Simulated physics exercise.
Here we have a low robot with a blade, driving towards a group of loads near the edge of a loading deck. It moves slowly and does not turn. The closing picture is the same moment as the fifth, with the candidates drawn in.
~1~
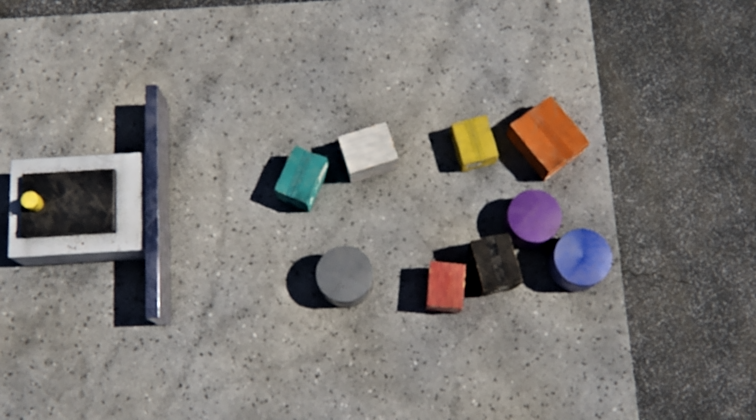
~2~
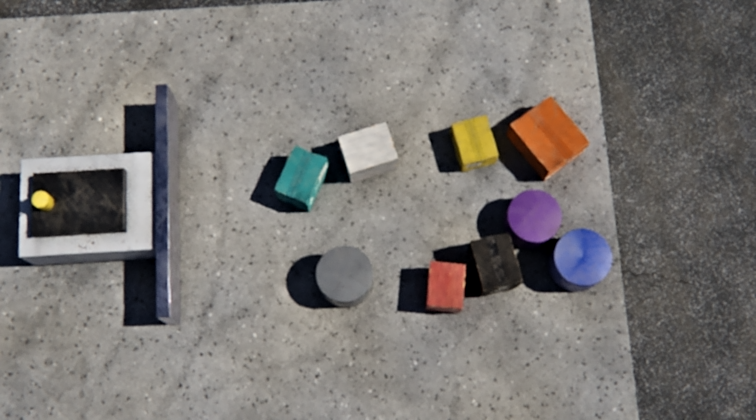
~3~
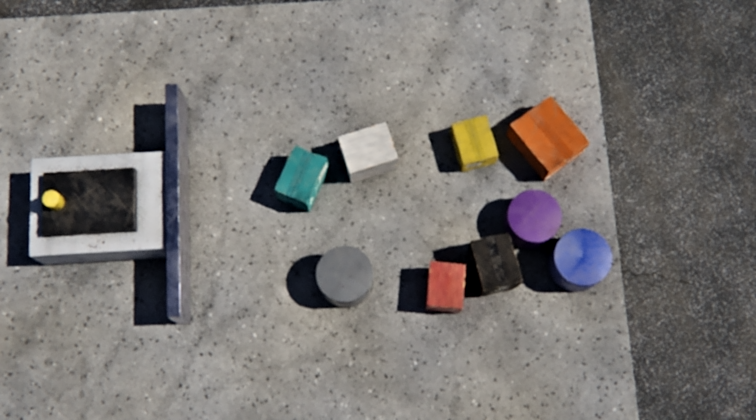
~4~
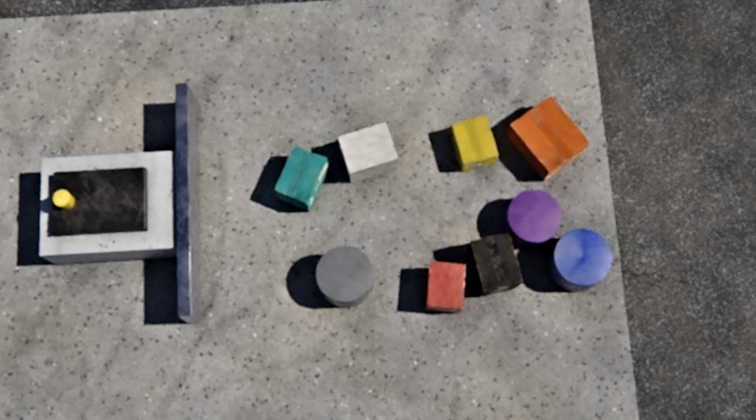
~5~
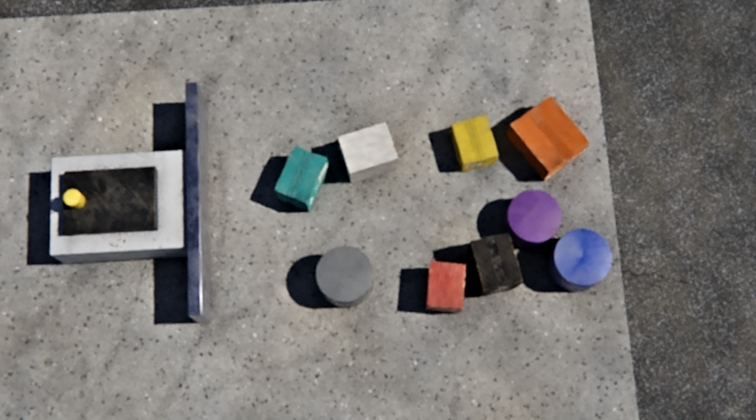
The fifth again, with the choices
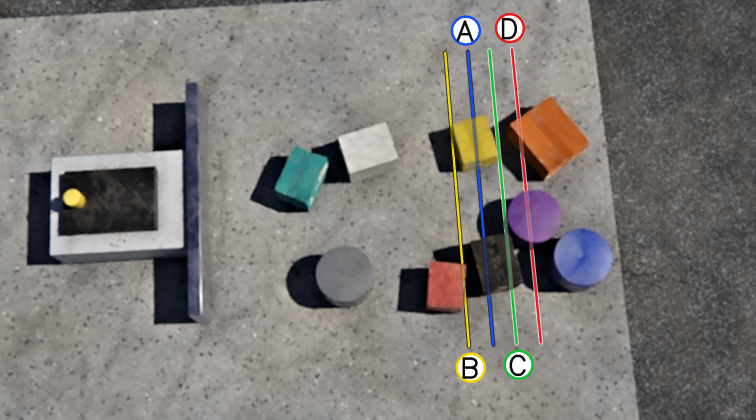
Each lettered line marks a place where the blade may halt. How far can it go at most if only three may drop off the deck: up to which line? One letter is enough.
The farthest such stop is D.
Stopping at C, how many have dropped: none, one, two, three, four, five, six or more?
Two.
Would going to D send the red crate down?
No.
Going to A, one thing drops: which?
The orange box.
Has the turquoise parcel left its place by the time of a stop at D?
Yes.
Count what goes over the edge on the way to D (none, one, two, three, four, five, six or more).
By then, three.
On the marked copy, A at (480, 193); B at (457, 194); C at (503, 192); D at (526, 190).
Following D. Soon after the start, robot (240, 193); grey canister (356, 277); white crate (383, 153).
Later, robot (360, 186); orange box (586, 136); blue canister (588, 261).
In the end, robot (453, 181); blue canister over the edge; orange box over the edge; three fallen.
As for the rest, A is within the limit but short; B is within the limit but short; C is within the limit but short.
